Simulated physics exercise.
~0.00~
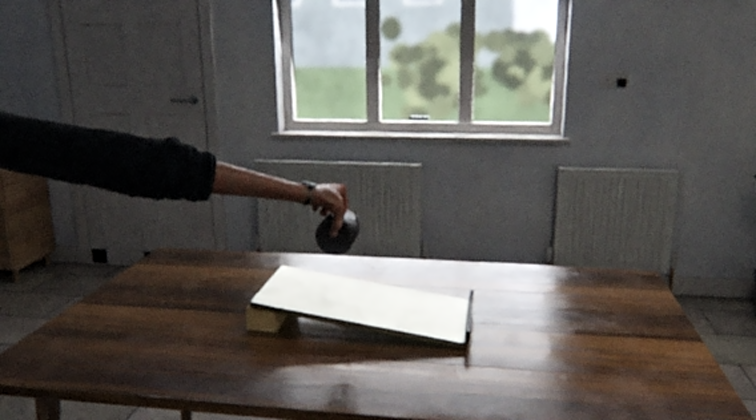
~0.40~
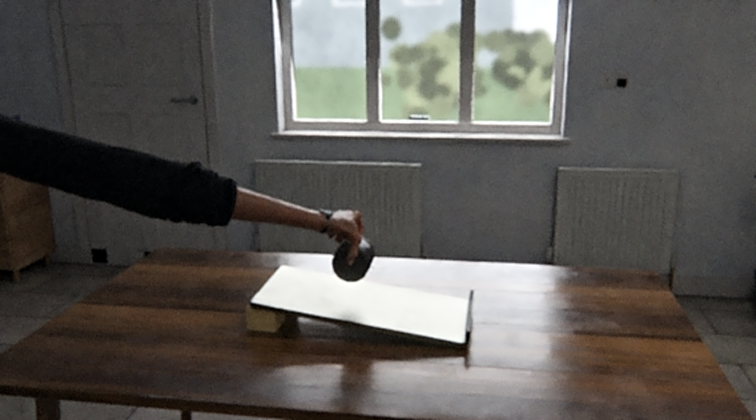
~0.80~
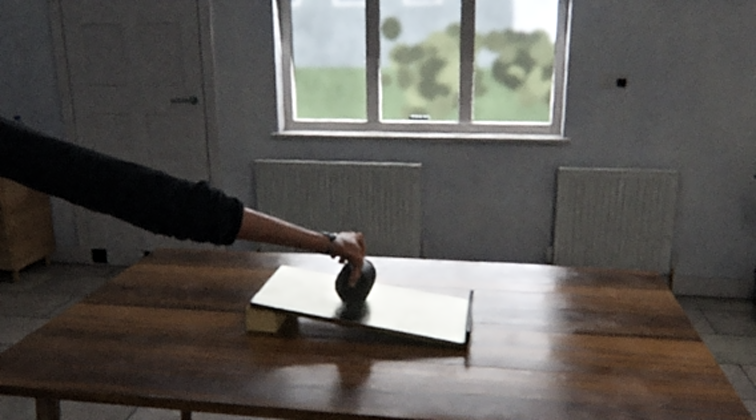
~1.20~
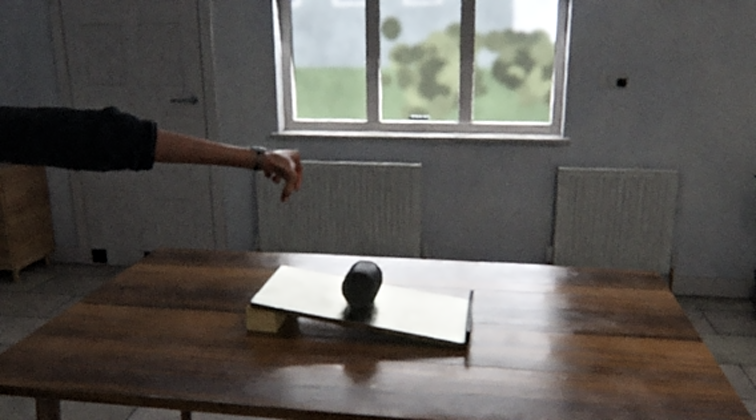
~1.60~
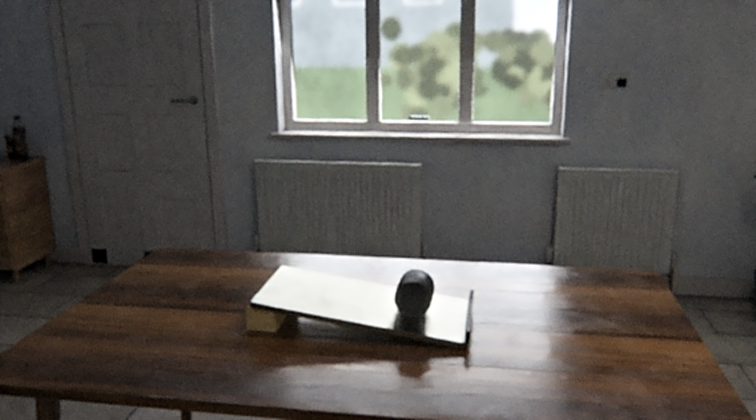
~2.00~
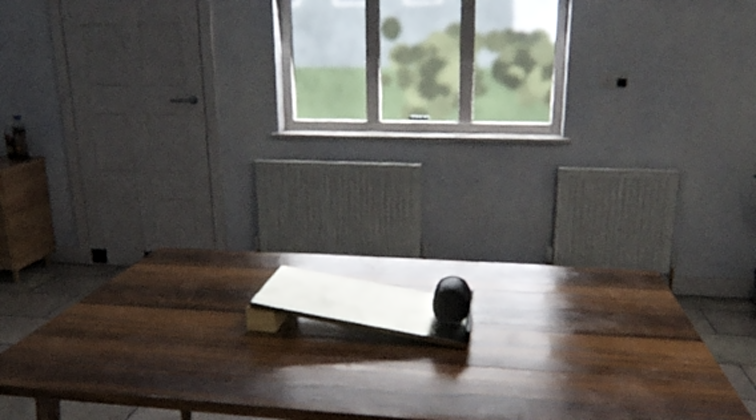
A white board slopes down to the right on a dark wooden table, its left end propped on a small wooden block, in a dim grey room seen by a still camera from the front and slightly above. Behind it are a window, pale radiators and a door. An arm in a dark sleeve reaches in from the left, lowers a rounded black jar onto the middle of the board, then lets go and draws back out of view. The jar moves down the slope to the right, and ends near the board's low right end, while the board stays in place.
